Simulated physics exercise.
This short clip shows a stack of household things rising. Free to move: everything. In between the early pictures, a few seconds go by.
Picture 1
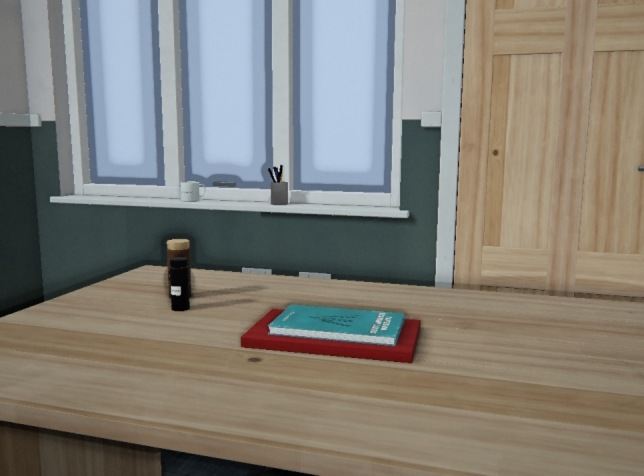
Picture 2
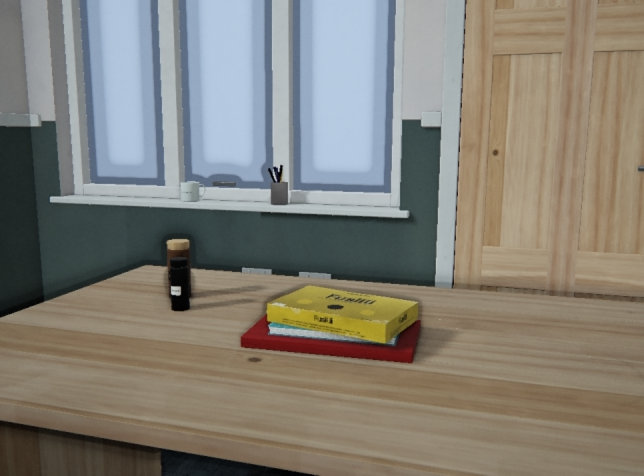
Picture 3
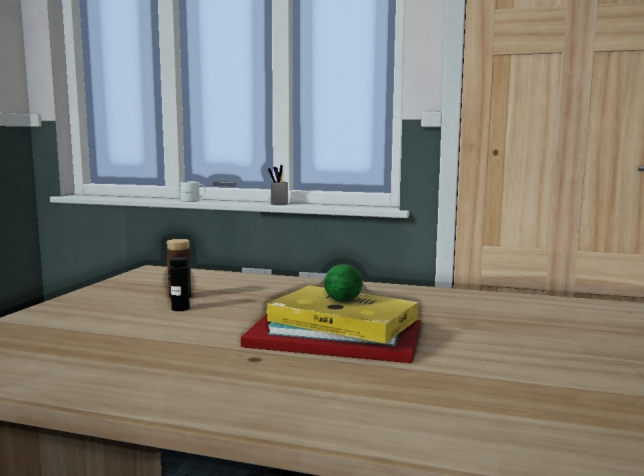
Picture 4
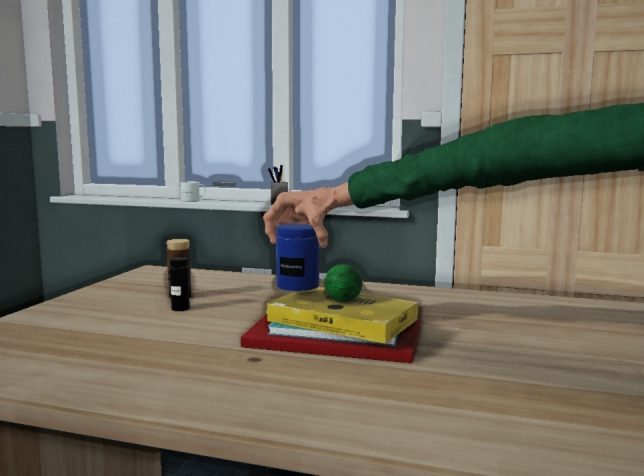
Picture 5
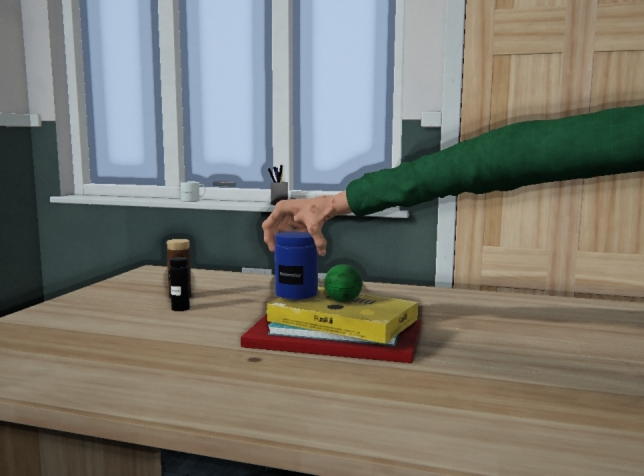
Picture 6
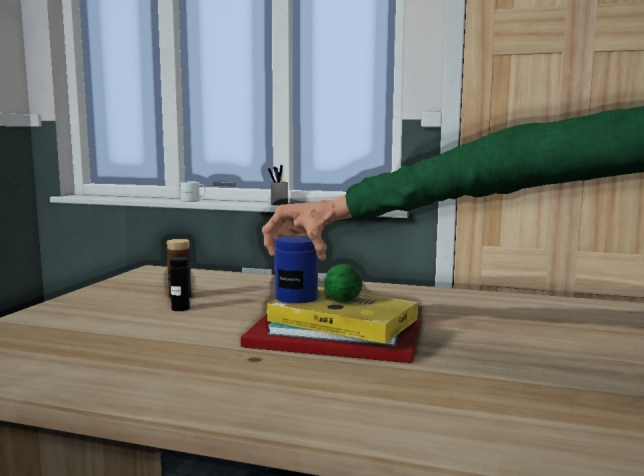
In the video, a teal book lies on a red board on a wooden table, then a yellow packet and a green ball appear on top, and a green-sleeved hand lowers a blue jar onto the packet beside the ball.
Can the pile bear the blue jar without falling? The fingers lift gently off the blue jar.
Yes: The pile stays together.
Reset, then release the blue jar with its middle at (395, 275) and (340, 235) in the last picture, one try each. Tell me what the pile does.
It survives in the first case and caves in in the second case.
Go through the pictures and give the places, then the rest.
In the first frame, the last thing is not in view yet.
In the second frame, the last thing is not in view yet; red board (335, 333).
In the third frame, the last thing is not in view yet.
In the fourth frame, still above its spot; blue jar (298, 256); yellow packet (343, 311).
In the fifth frame, still above its spot; blue jar (297, 264); red board (335, 333).
In the sixth frame, in place under the hand; blue jar (297, 269).
Then, 0.30 s on from there, no change.
Then, 1.10 s on from there, blue jar resting near (295, 269).
In the end, all 7 unmoved. At the end, from the last picture's camera, blue jar near (294, 269). The pile stays up.
